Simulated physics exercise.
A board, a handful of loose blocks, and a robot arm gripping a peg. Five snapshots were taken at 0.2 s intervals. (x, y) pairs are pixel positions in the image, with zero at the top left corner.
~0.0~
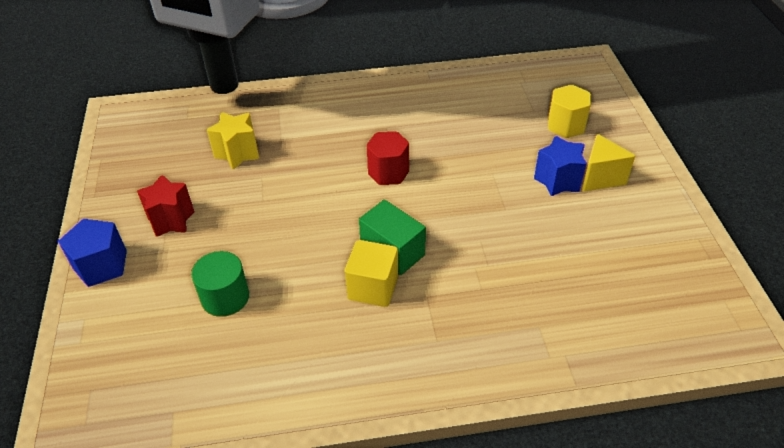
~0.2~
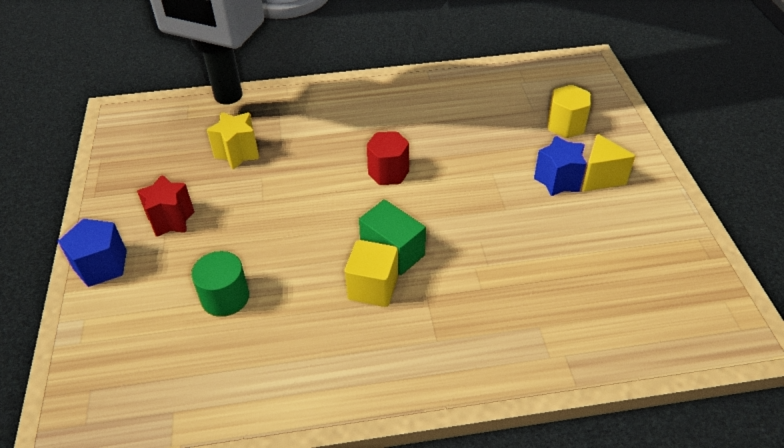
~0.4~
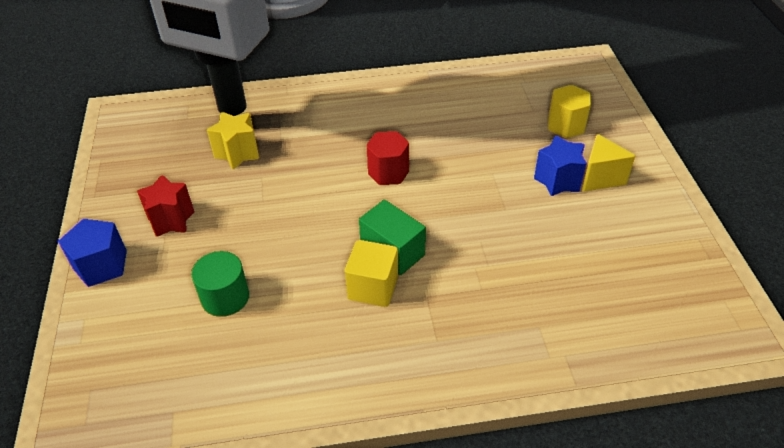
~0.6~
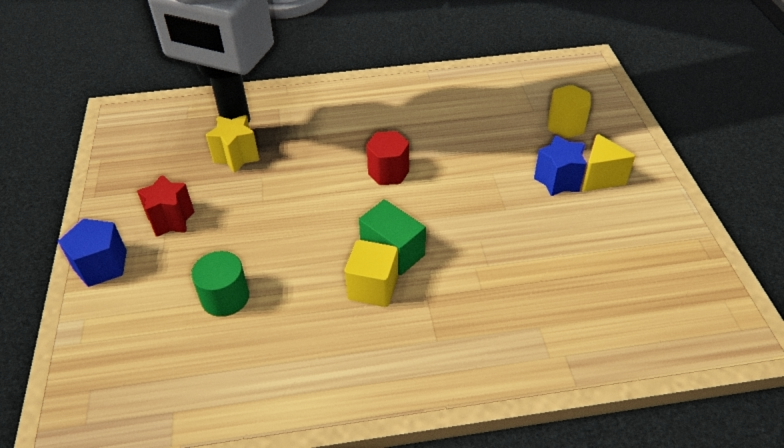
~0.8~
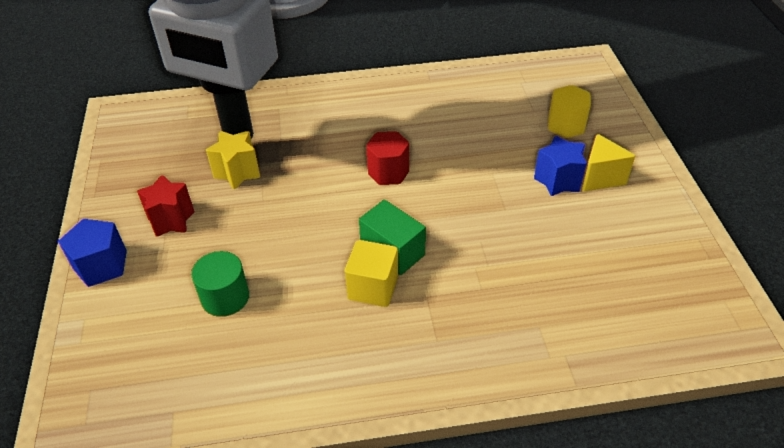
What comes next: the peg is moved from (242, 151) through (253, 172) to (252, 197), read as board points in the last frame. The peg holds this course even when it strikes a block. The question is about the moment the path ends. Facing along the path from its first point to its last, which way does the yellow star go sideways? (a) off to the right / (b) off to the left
a - off to the right.
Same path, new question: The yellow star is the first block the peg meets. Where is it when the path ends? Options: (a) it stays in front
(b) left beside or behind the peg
Option a.
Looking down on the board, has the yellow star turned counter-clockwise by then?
No, it doesn't check out.
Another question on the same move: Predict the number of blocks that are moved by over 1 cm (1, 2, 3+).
My count: 1.
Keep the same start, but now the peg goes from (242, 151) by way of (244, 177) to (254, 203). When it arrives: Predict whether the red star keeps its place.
Still in place.
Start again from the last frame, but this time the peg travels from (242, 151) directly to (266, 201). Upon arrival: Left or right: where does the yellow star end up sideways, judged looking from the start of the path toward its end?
The right-hand side.
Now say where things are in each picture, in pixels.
In the first picture, peg tip at (225, 86); block tops, red star at (161, 192); yellow star at (231, 125).
In the second picture, peg at (229, 96); blocks unchanged.
In the third picture, peg at (232, 108); blocks unchanged.
In the fourth picture, peg at (236, 121); yellow star at (230, 128).
In the fifth picture, peg at (239, 136); red star at (161, 192); yellow star at (231, 144).
What follows on the original path. Halfway along, peg at (250, 157); yellow star at (231, 165), turned 20° clockwise.
At the end, peg at (248, 181); red star in place; yellow star at (219, 186), turned 40° clockwise.
